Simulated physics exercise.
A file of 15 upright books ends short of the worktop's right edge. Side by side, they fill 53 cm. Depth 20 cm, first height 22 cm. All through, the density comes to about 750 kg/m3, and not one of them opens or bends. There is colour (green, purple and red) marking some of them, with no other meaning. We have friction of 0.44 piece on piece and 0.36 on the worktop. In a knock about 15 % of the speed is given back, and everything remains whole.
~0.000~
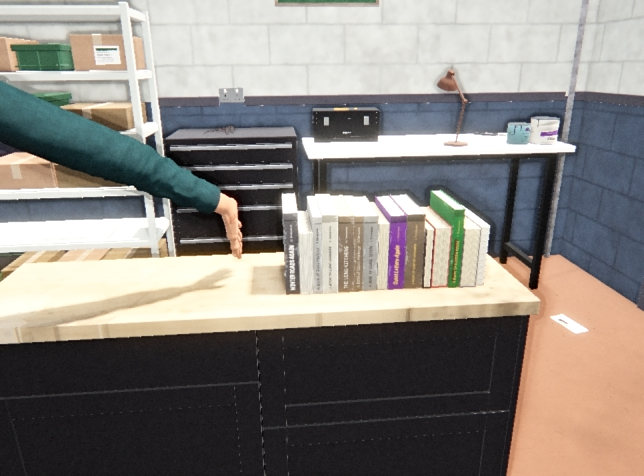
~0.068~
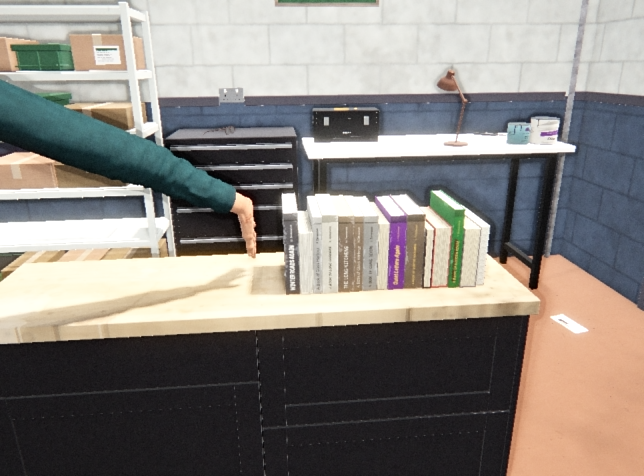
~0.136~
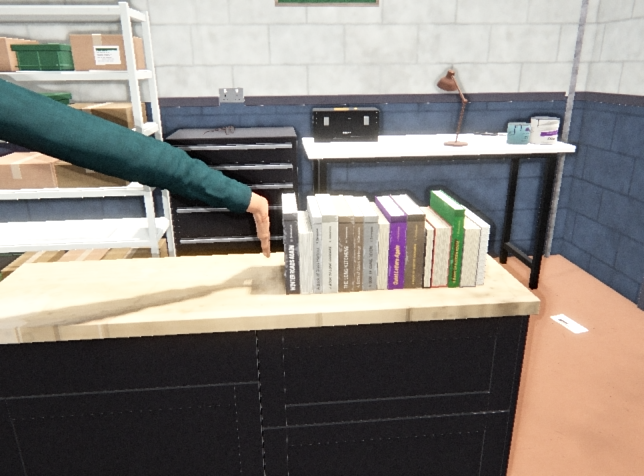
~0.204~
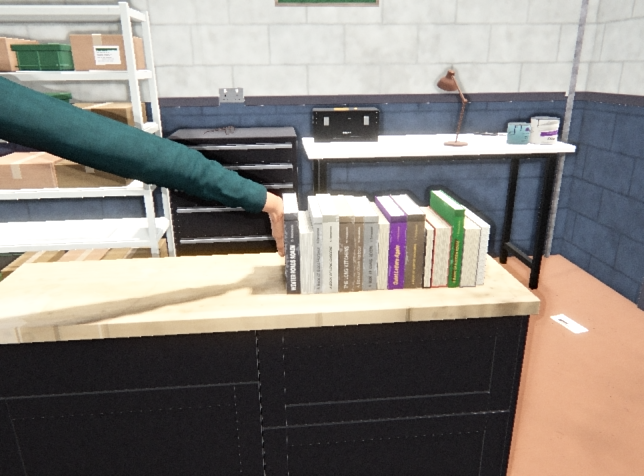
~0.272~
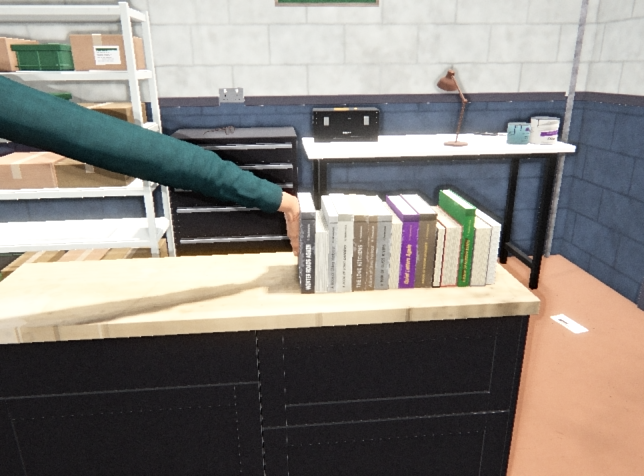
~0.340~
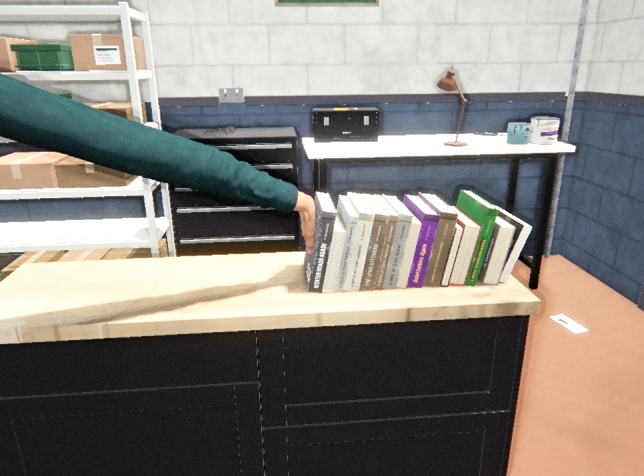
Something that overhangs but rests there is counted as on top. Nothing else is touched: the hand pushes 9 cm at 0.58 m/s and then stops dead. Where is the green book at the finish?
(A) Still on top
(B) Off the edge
B.
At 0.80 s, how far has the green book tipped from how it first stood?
Measured against how it began, the tilt is near 140 degrees.
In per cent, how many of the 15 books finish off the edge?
20 per cent.
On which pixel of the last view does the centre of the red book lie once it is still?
It ends up centred close to (509, 262).
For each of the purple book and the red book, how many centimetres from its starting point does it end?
The purple one ends 10 cm from its start and the red one 20 cm.
After 0.46 s, none of the 15 books off the edge, 15 disturbed; green book leaning 29°; red book leaning 28°.
After 0.80 s, 3 of the 15 books off the edge; green book upside down; red book leaning 57°.
By the end (1.3 s), 3 of the 15 books off the edge; green book upside down; red book on its side; purple book leaning 38°. As the last picture would show them, middles, green book near (503, 451), red book near (509, 262).
